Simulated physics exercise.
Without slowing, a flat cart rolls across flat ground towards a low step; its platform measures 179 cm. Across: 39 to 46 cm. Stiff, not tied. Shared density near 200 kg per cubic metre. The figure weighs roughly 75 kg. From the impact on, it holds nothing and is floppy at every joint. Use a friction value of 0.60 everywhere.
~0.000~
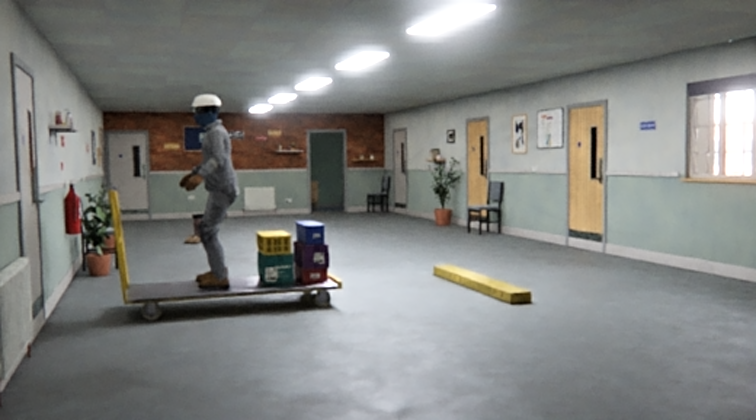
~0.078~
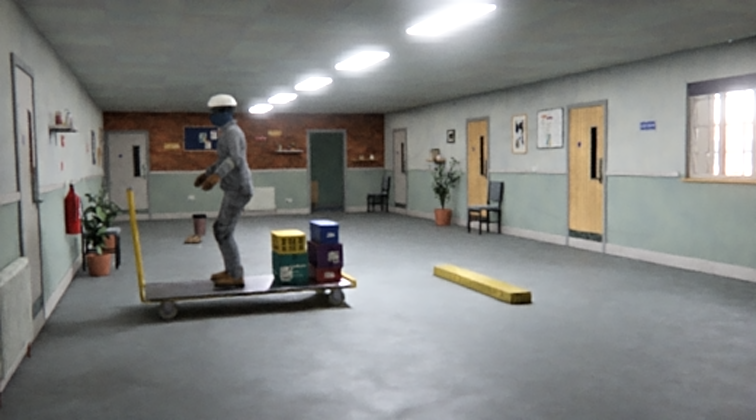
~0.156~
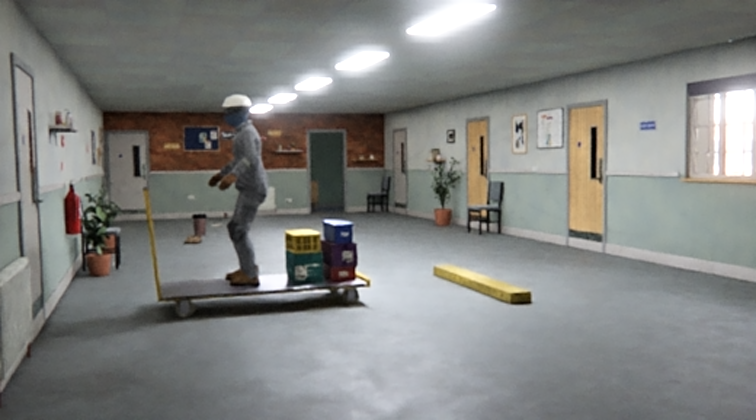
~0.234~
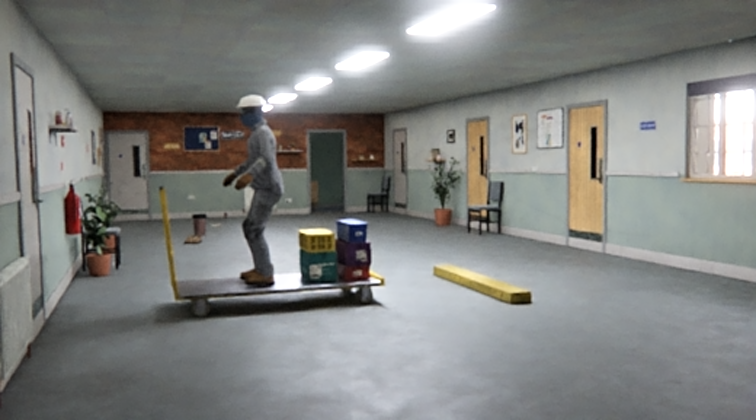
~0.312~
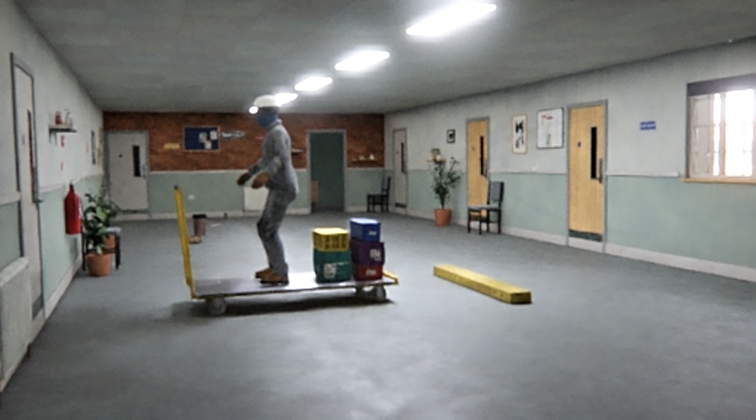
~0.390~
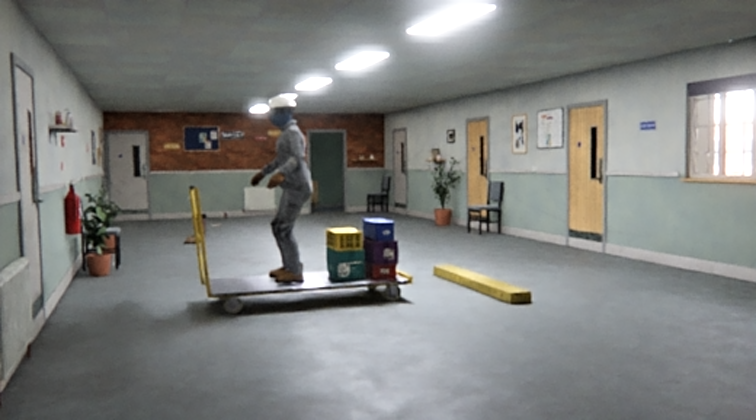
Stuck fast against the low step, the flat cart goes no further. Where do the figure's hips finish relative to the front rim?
The figure's hips finish short of the front rim.
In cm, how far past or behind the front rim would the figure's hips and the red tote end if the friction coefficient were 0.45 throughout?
So the hips finish 10 beyond the front rim while the red load stays 20 short of it.
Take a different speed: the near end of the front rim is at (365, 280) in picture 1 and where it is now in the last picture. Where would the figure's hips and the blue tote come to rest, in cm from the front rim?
Rest points: Hips at 80 cm behind, blue at 40 cm past.
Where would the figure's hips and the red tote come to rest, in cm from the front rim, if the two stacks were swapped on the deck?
After the swap: Hips 10 cm behind; red 40 cm behind.
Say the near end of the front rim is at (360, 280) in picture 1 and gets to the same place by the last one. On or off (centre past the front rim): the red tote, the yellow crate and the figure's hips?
Then red still riding, yellow still riding, hips still riding.
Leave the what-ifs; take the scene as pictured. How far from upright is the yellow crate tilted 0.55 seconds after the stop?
I'd put the tilt near 170 degrees.
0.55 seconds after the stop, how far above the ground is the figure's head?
Height: Approx. 90 cm.
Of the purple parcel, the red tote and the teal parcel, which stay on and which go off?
Final: Purple gone, red secure, teal secure.
The wheels strike at 0.88 s.
After 1.43 s the figure's hips are 23 cm behind the rim, near (454, 229) in the last picture's view.
After 1.88 s the figure's hips are 11 cm behind the rim, near (465, 239) in the last picture's view.
Final state at 2.9 s, past the rim, yellow crate, purple parcel and blue tote; behind it, red tote, teal parcel and the figure's hips.
